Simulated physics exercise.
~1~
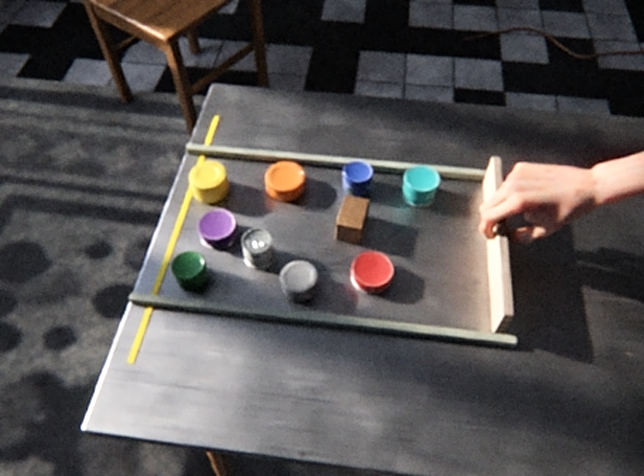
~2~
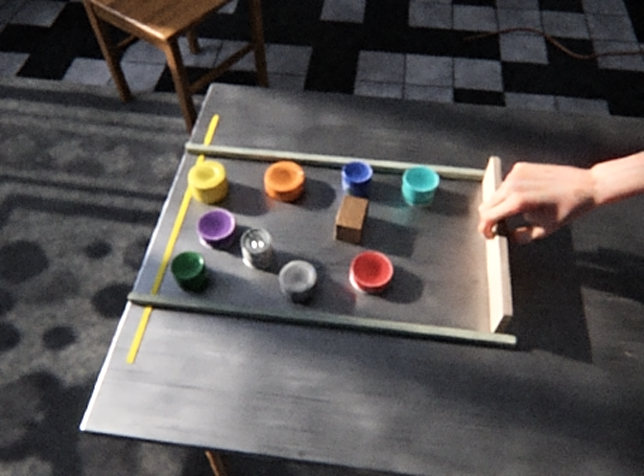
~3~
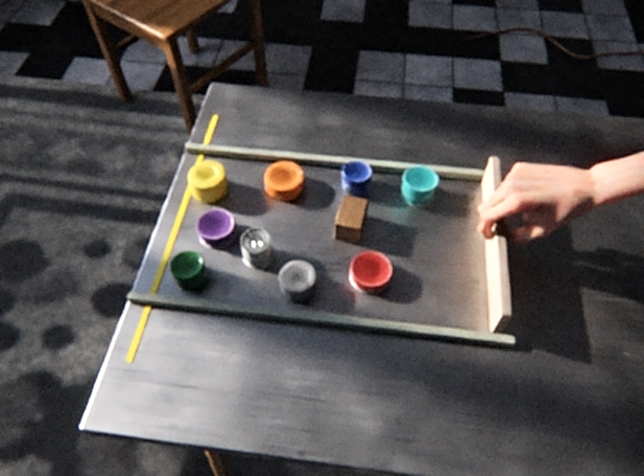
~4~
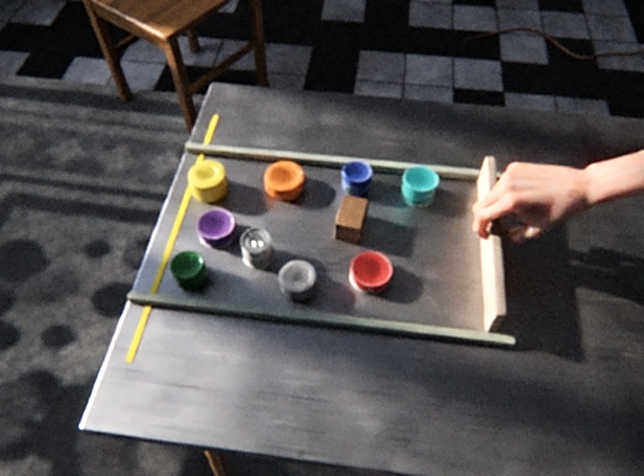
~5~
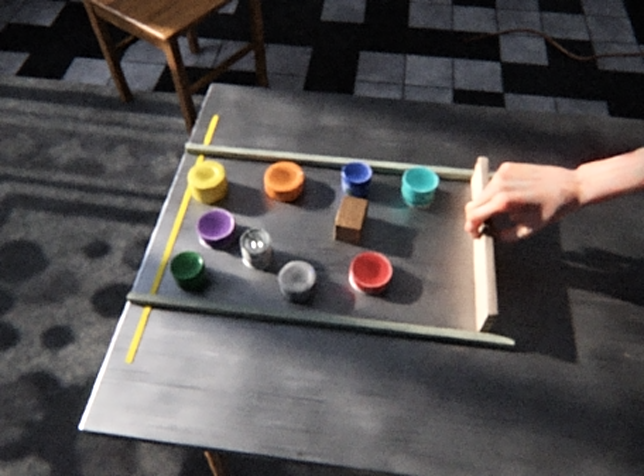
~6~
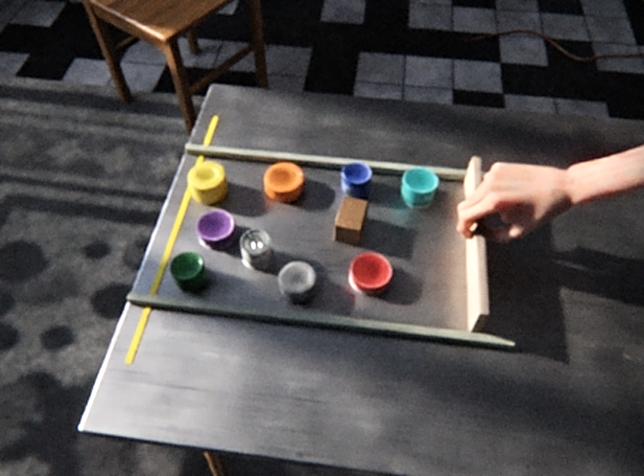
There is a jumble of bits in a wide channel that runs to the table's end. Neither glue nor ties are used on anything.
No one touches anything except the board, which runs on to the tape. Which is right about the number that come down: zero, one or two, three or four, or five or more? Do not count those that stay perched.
After the sweep, the pieces gone from the top come to five or more, as it turns out.
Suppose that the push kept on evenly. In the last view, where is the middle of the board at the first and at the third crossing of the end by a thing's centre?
First about (240, 215), next about (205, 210).
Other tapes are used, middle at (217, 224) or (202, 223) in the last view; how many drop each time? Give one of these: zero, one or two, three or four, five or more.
In turn: Just one or two, then three or four.
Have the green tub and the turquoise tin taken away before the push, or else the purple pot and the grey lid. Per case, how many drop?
Tally per try: 4 / 4.
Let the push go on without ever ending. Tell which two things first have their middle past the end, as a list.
First the yellow lid, next the purple pot.
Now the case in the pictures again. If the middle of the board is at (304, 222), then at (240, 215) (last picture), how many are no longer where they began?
So 7, and at the other place 10.
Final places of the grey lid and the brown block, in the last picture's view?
Grey lid: (137, 276); brown block: (168, 203).
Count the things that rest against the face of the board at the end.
The count comes out at 4.
Soon after, none off yet; yellow lid at rest near (209, 183); green tub at rest near (189, 271); purple pot at rest near (217, 230).
Then, none off yet; yellow lid tipped well over near (151, 183); green tub moved about its own width near (157, 265); purple pot moved well along near (157, 210).
At rest, the number that fall off is five or more; fallen, blue tub, orange lid, white tin, purple pot, green tub and yellow lid.
